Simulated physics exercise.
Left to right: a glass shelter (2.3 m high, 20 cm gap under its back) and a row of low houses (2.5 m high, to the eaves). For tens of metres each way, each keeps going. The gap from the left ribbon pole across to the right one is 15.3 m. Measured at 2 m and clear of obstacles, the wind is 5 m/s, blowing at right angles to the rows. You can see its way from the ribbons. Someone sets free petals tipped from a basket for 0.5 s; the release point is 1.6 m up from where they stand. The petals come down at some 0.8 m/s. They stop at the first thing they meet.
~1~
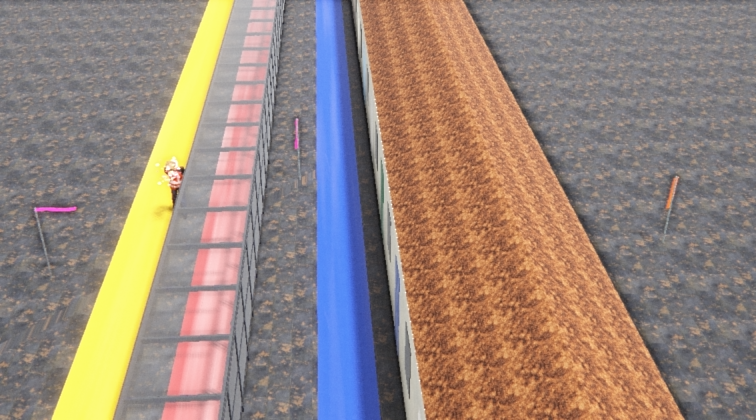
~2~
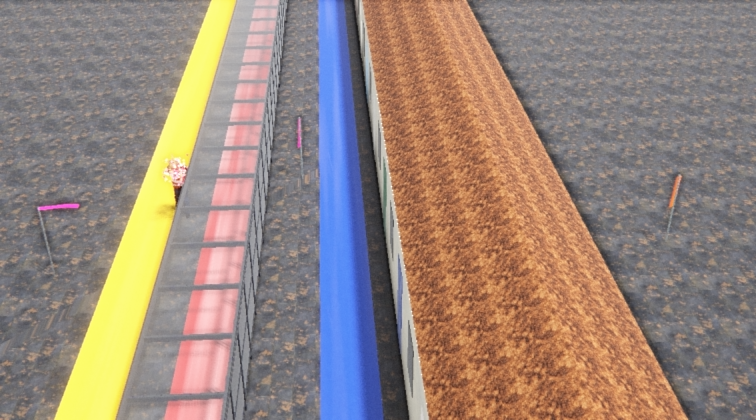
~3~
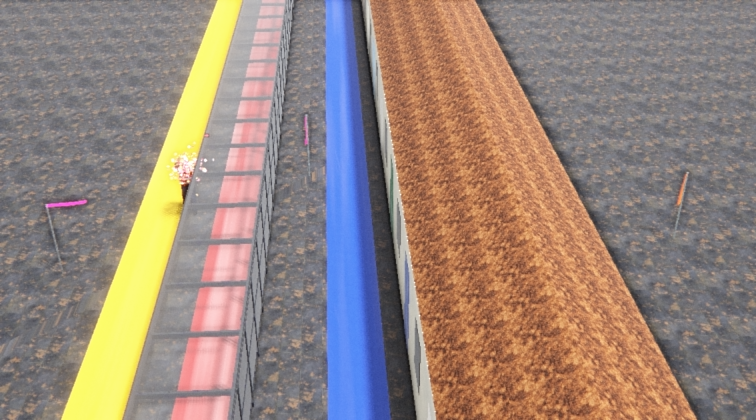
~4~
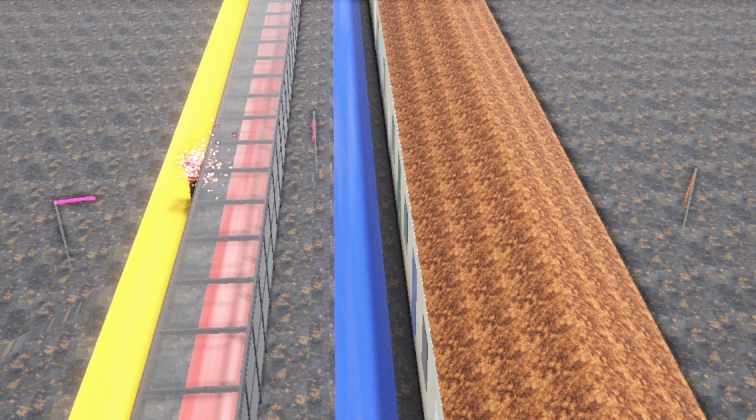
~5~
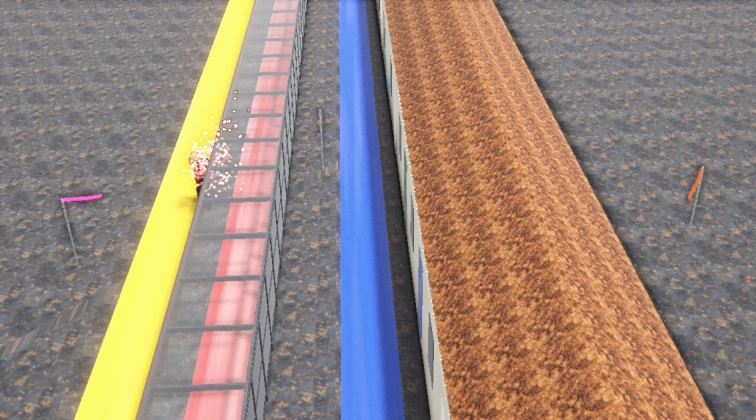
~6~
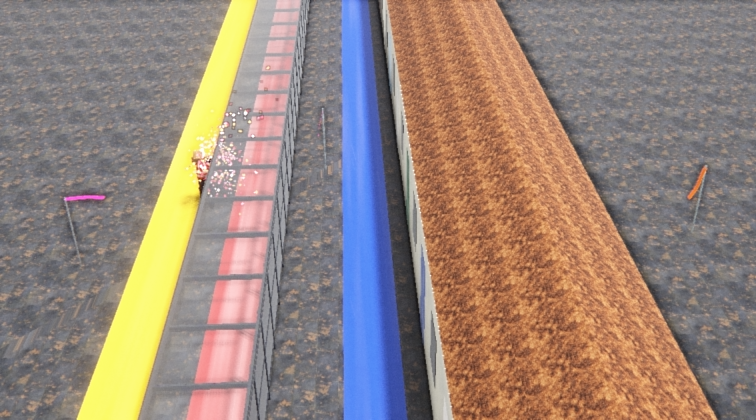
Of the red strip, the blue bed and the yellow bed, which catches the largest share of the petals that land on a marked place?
The red one.
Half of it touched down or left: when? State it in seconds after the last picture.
1.6 s.
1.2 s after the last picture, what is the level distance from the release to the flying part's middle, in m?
Estimate: Some 1.5 m.
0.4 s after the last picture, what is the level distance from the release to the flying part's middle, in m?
I'd put it at close to 1.0 metres.
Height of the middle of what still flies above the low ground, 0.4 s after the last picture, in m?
About 1.4 m.
Then, 0.4 s after the last picture, 92 % is in the air or yet to come; 0 % lies on the blue bed, 1 % on the red strip and 0 % on the yellow bed; the middle of what still flies is 1.5 m above the low ground, near (231, 166).
Then, 1.2 s after the last picture, 68 % is in the air or yet to come; 0 % lies on the blue bed, 13 % on the red strip and 0 % on the yellow bed; the middle of what still flies is 1.3 m above the low ground, near (253, 172).
Then, 2.7 s after the last picture, 29 % is in the air or yet to come; 0 % lies on the blue bed, 33 % on the red strip and 1 % on the yellow bed; the middle of what still flies is 1.5 m above the low ground, near (306, 159).
Then, 7.2 s after the last picture, 6 % is in the air or yet to come; 3 % lies on the blue bed, 39 % on the red strip and 1 % on the yellow bed.
Then, 44.2 s after the last picture, 0 % is in the air or yet to come; 3 % lies on the blue bed, 39 % on the red strip and 1 % on the yellow bed.
